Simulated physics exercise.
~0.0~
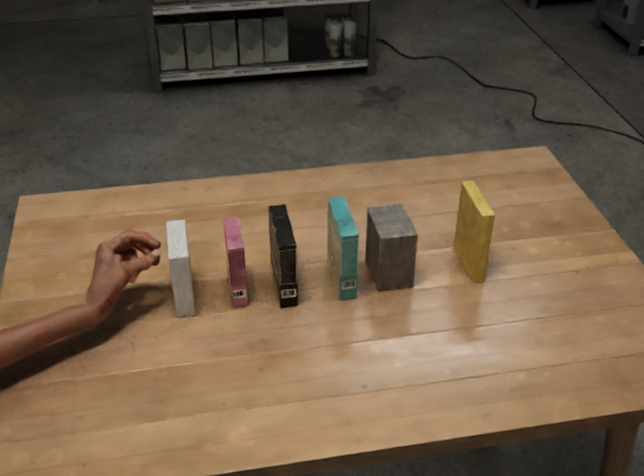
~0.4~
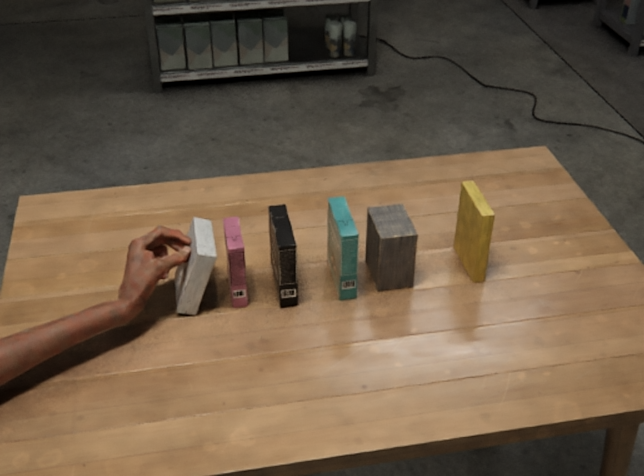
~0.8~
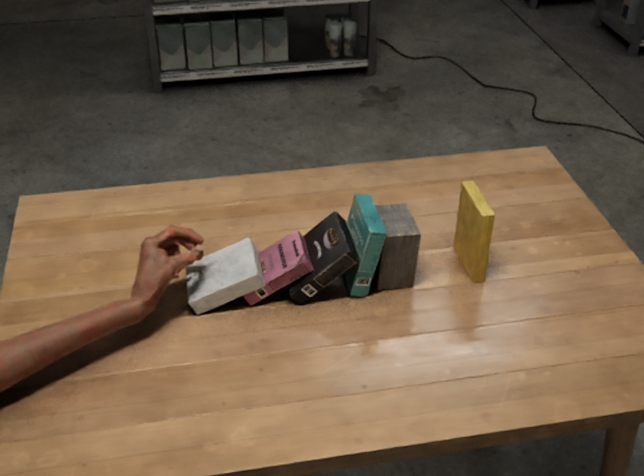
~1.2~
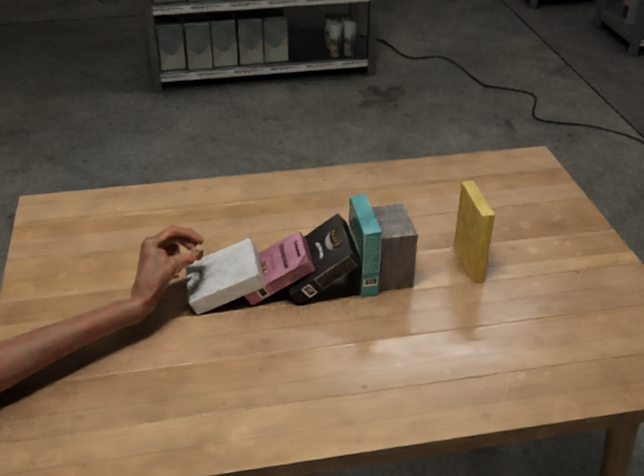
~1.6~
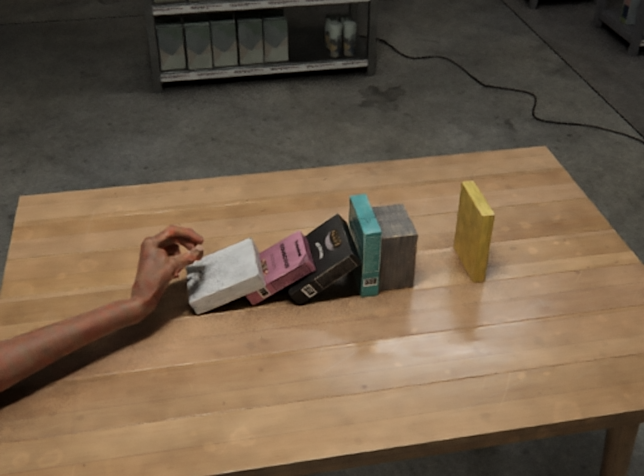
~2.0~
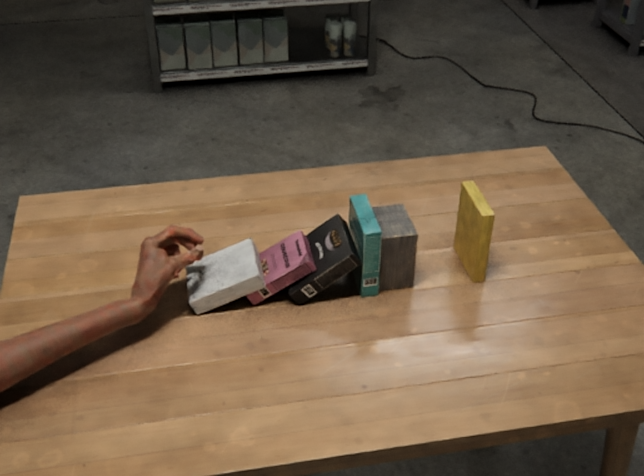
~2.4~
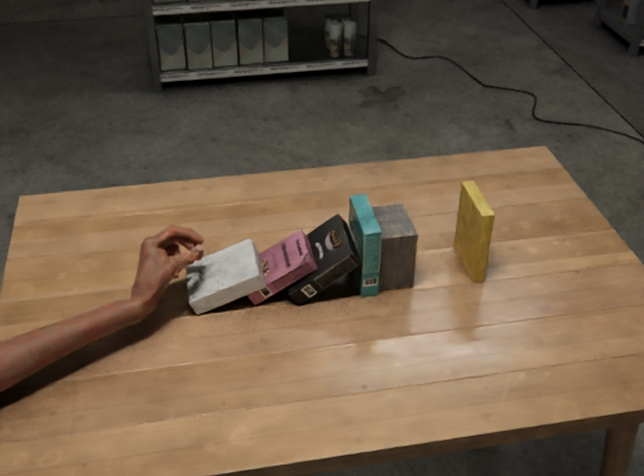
The video shows a hand tipping a white block rightward on a wooden table, toppling the pink and black packets in turn. The turquoise packet tilts, then settles upright against the grey block, which stays standing, as does the yellow block farther right, while the others rest slanted together.
